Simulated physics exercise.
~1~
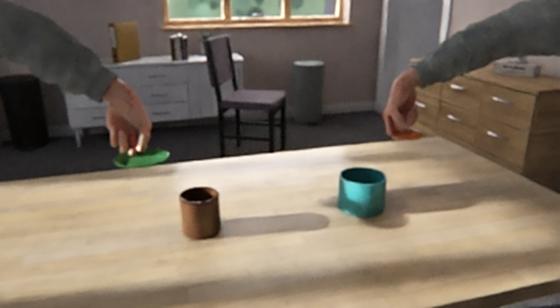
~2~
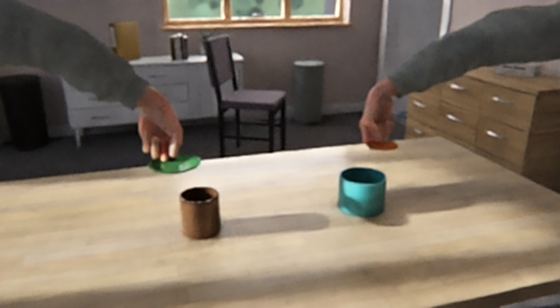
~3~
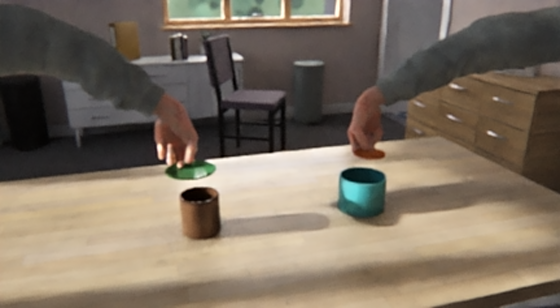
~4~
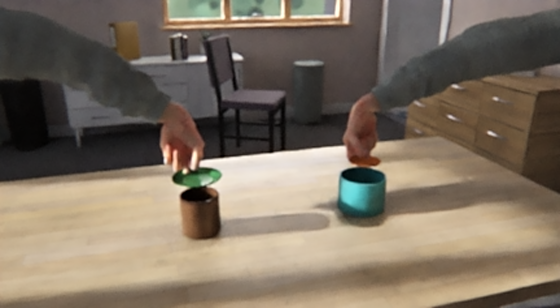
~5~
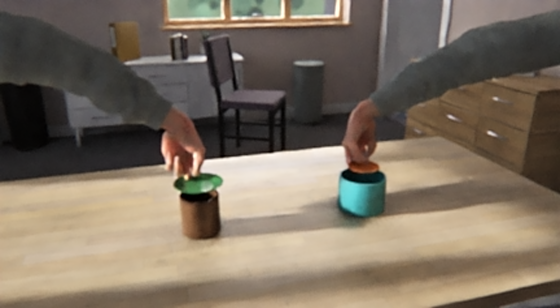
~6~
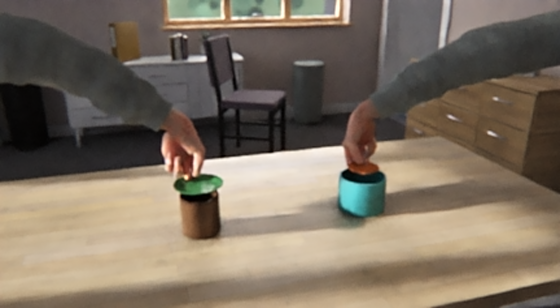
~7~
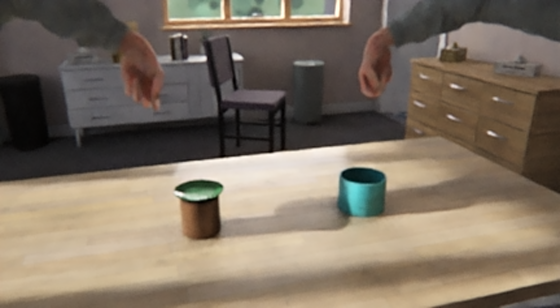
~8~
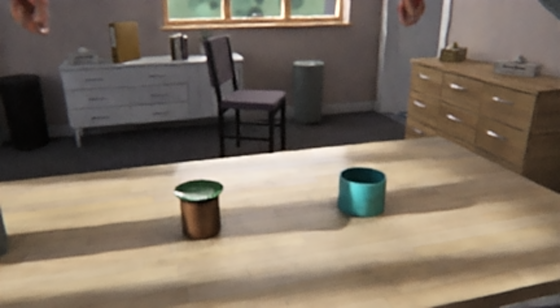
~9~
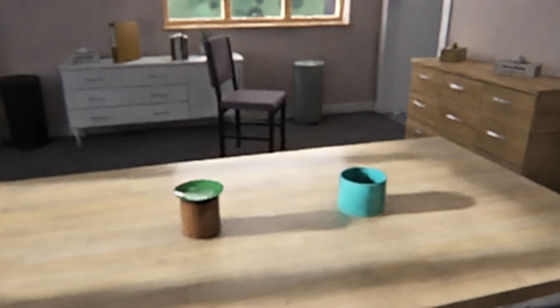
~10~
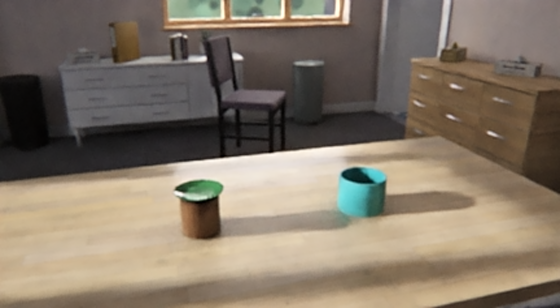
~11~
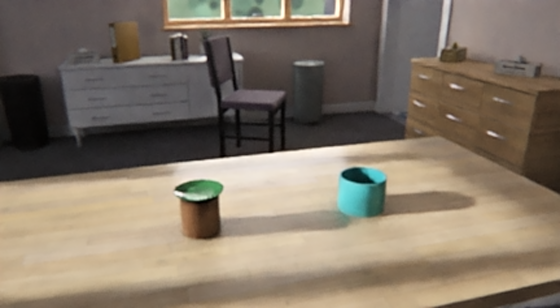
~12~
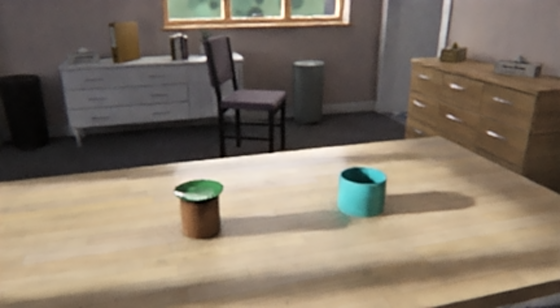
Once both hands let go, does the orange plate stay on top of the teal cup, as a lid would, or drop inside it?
The orange plate drops inside the teal cup and is no longer seen, while the green plate stays resting on the rim of the brown container.
